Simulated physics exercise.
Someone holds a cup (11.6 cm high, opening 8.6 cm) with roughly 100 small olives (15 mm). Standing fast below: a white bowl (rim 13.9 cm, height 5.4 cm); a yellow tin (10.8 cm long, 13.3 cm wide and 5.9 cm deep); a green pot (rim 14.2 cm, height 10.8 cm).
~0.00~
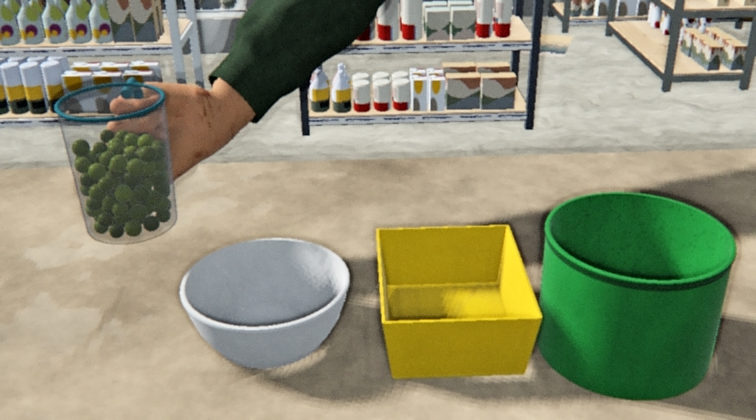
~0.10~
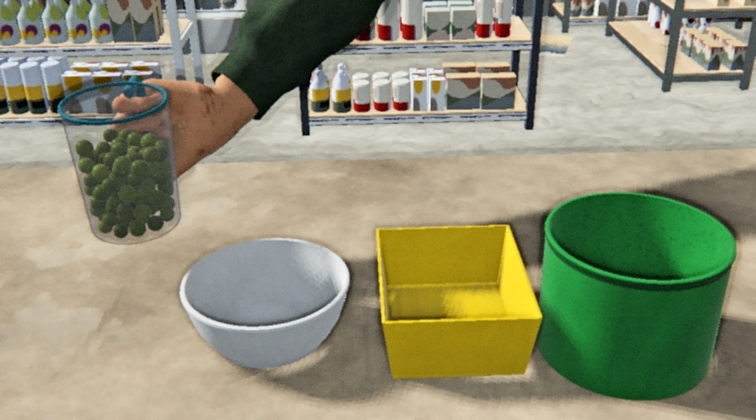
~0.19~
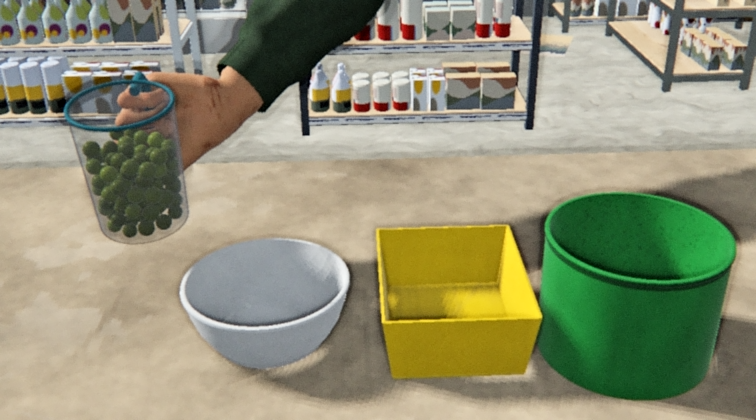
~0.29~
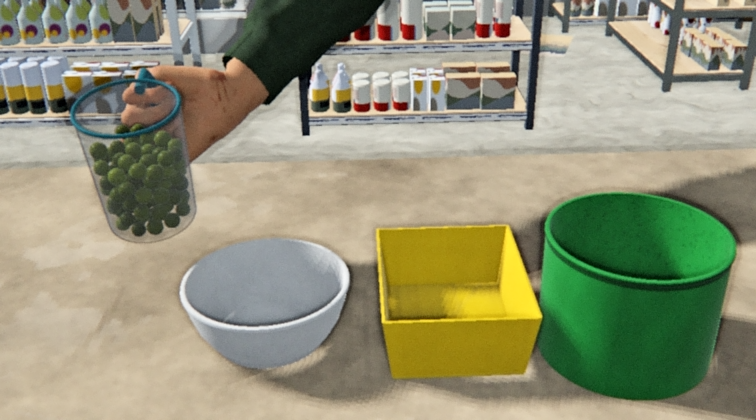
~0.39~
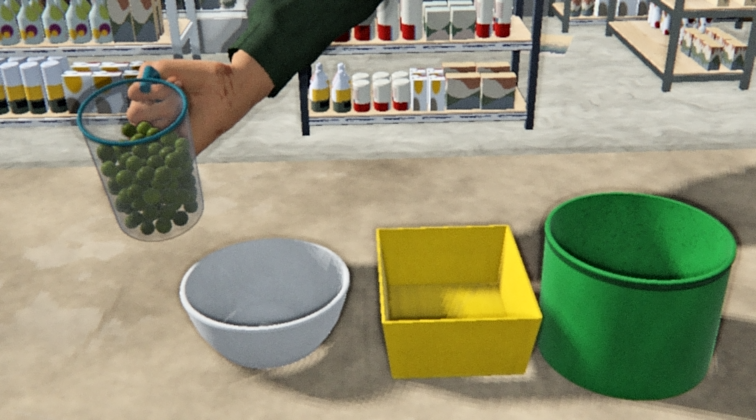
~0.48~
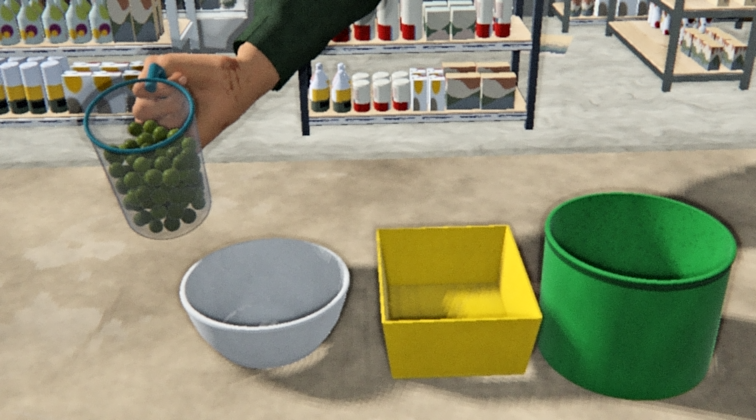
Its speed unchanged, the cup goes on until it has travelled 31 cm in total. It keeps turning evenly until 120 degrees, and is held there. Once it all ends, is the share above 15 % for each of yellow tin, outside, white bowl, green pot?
Yellow tin: No, outside: No, white bowl: Yes, green pot: No.
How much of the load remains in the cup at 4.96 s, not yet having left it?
Load still held: Approx. 0 %.
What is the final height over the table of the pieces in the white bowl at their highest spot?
Roughly 6.0 cm.
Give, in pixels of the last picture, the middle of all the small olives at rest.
Centre: Approx. (286, 313).
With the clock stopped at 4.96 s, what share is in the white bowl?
100 %.
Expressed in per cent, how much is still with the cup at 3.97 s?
Share remaining: Approx. 0 %.
After 1.83 s, tilt 90 degrees; cup 100 %; middle of all pieces near (258, 169).
After 2.94 s, tilt 120 degrees; white bowl 100 %; middle of all pieces near (283, 312).
Then, at 3.97 s, tilt 120 degrees; white bowl 100 %; middle of all pieces near (282, 312).
After 4.96 s, tilt 120 degrees; white bowl 100 %; middle of all pieces near (282, 312).
In the end, at 5.2 s, white bowl 100 %, green pot 0 %, cup 0 %, outside 0 %, yellow tin 0 %.
